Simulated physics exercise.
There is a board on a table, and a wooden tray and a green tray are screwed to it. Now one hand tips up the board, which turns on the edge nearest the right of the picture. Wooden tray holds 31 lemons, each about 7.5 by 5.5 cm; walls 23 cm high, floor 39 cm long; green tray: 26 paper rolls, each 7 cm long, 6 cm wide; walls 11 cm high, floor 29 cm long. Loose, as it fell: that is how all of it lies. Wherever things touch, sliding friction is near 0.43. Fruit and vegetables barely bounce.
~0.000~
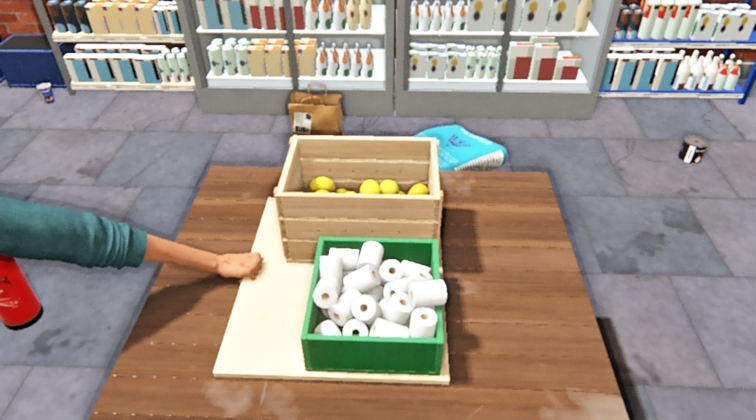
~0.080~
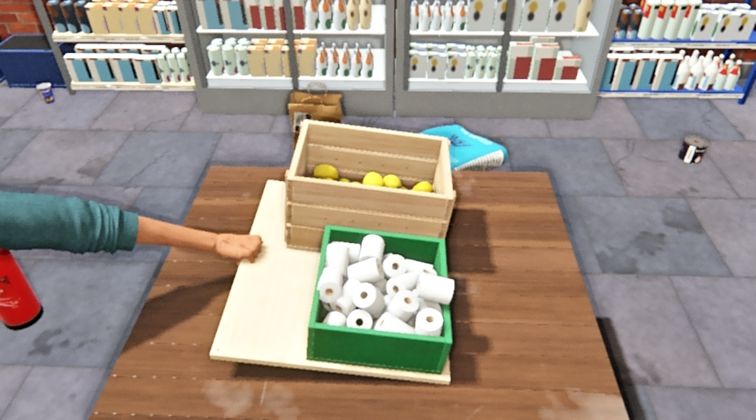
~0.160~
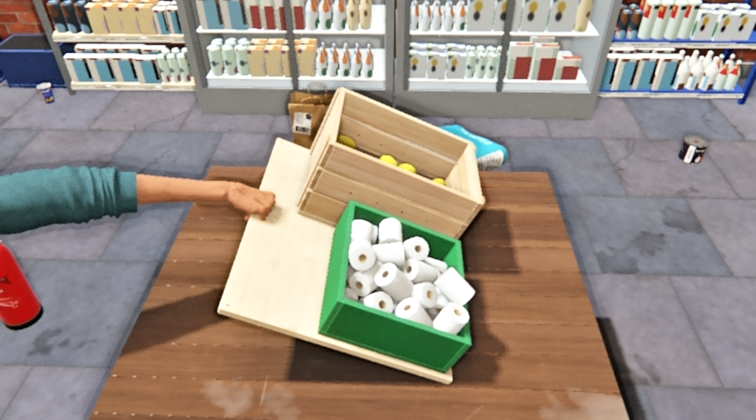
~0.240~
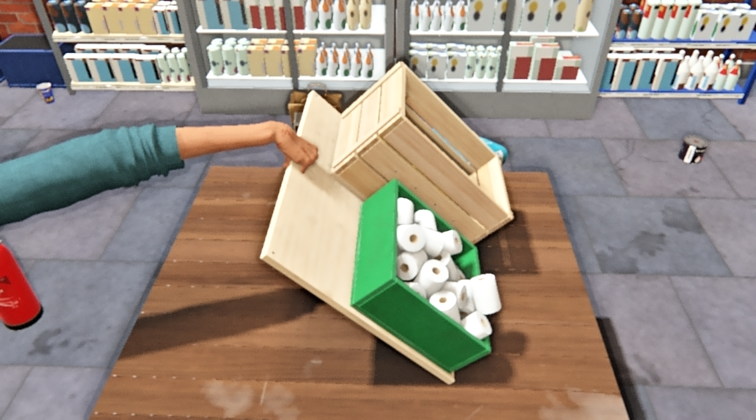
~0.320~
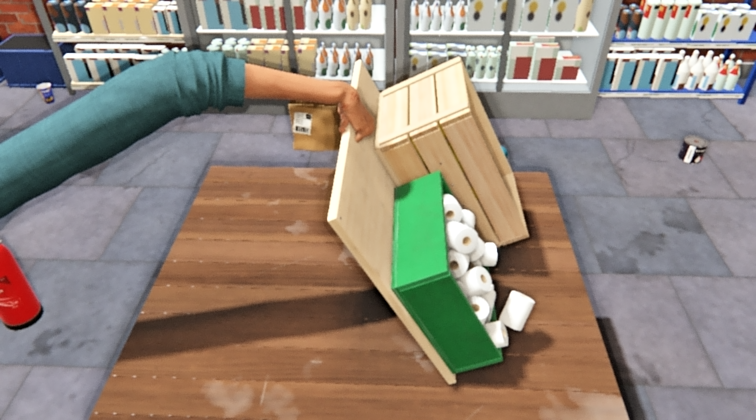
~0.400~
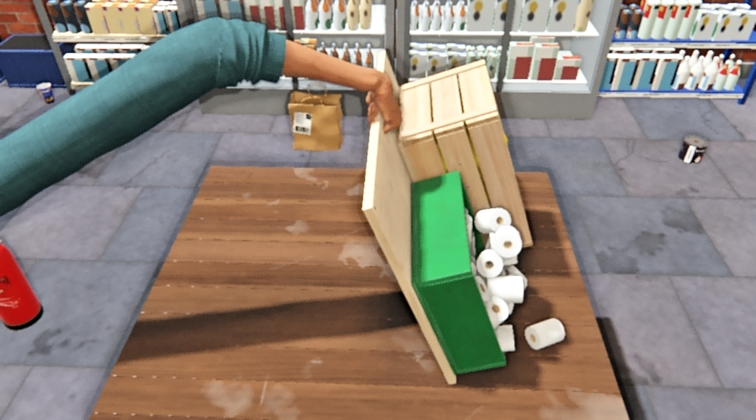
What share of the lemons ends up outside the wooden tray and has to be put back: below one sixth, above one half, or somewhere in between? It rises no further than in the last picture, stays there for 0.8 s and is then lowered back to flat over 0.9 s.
I'd say it will hang on to half to five sixths of them.
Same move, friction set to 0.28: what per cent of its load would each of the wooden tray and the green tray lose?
That would cost the wooden tray 30 and the green tray 70 per cent of the load.
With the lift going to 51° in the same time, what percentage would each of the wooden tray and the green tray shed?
In that case the wooden tray sheds 0 %, while the green tray sheds 20 %.
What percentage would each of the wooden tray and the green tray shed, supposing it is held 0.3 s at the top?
In that case wooden tray 40, green tray 70 per cent.
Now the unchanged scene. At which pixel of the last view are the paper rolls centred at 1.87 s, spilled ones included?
Roughly at (518, 319).
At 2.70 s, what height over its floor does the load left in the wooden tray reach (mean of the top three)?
I'd put it near 15 cm.
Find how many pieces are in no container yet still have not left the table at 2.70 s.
Some 8 in number.
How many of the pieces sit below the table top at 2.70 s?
About 18.
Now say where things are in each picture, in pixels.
In the first frame (we follow the rim corner now nearest the camera), wooden tray at (435, 197); green tray at (437, 340); tilt 0°; nothing out yet.
The second frame shows wooden tray at (448, 197); green tray at (446, 340); tilt 7°.
The third frame shows wooden tray at (478, 201); green tray at (466, 341); tilt 25°.
The fourth frame shows wooden tray at (509, 215); green tray at (487, 347); tilt 45°.
The fifth frame shows wooden tray at (527, 232); green tray at (501, 355); tilt 63°.
The sixth frame shows wooden tray at (532, 240); green tray at (505, 359); tilt 70°; 8 out, the lowest roll at (545, 334).
After 0.77 s, tilt 70°; 12 of 31 out of the wooden tray and 15 of 26 out of the green tray.
After 1.23 s, tilt 70°; 12 of 31 out of the wooden tray and 15 of 26 out of the green tray.
After 1.87 s, tilt 11°; 12 of 31 out of the wooden tray and 15 of 26 out of the green tray.
Outcome (at 2.70 s), 12 of 31 out of the wooden tray and 15 of 26 out of the green tray. Asked share, 12 of 31, 39 per cent.
